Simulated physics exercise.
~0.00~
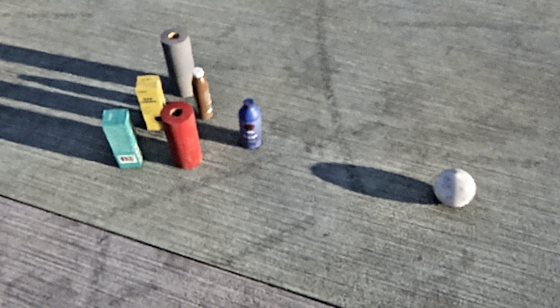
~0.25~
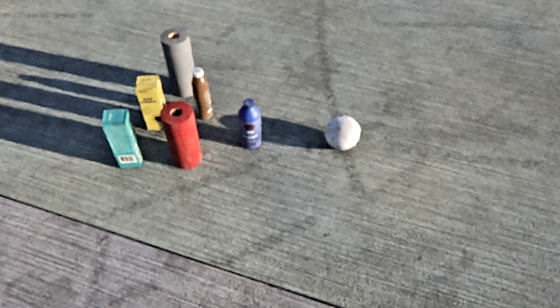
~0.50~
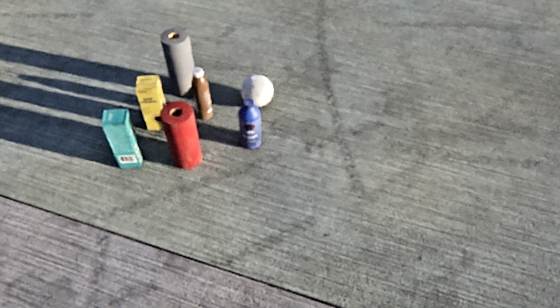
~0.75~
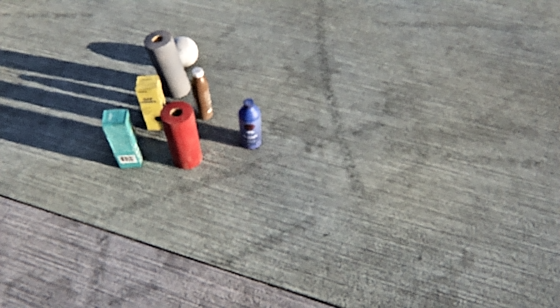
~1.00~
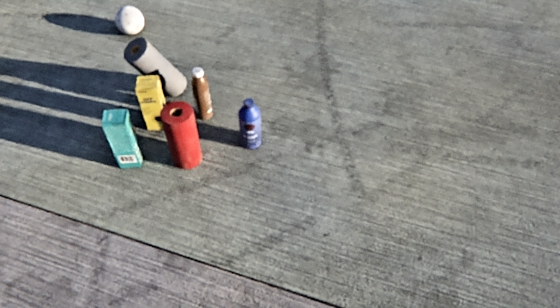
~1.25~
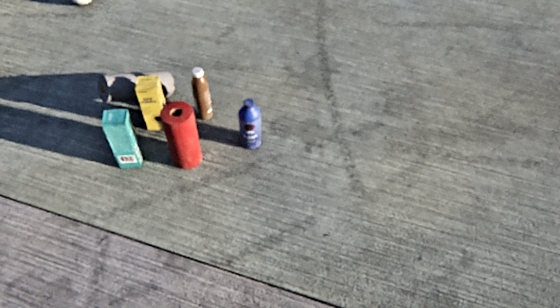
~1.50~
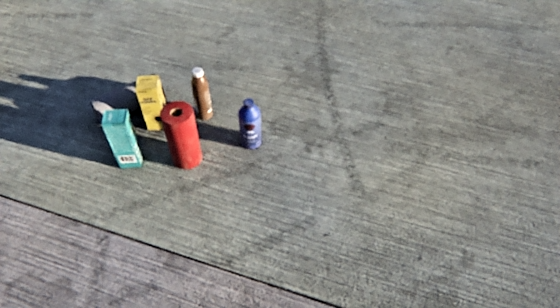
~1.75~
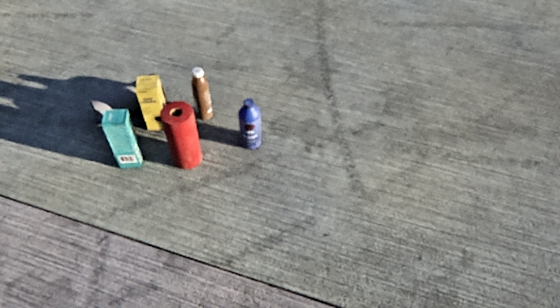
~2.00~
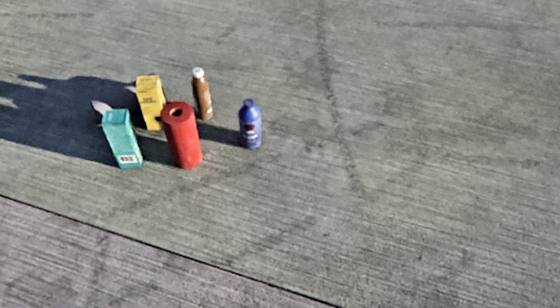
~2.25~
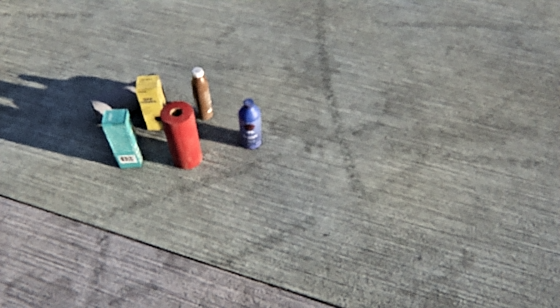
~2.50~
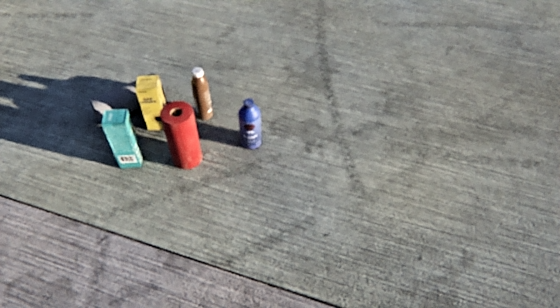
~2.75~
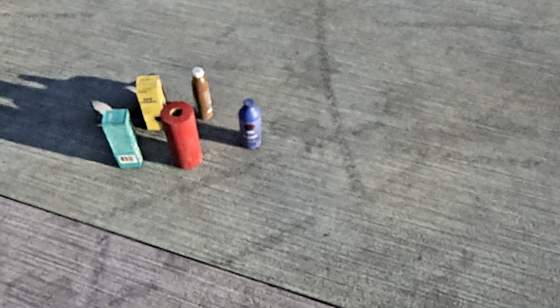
On a level stretch of grooved grey floor in low light with long shadows, a red roll, a grey roll, a yellow carton, a turquoise carton, a brown bottle and a blue bottle stand in a group on the left. A white ball rolls in from the right, heading left and away. It passes behind the blue bottle and reaches the grey roll at the back. The grey roll leans left and topples as the ball continues out of view at the top left. The roll comes to rest on its side, mostly hidden behind the cartons, while the other five items remain standing in place.
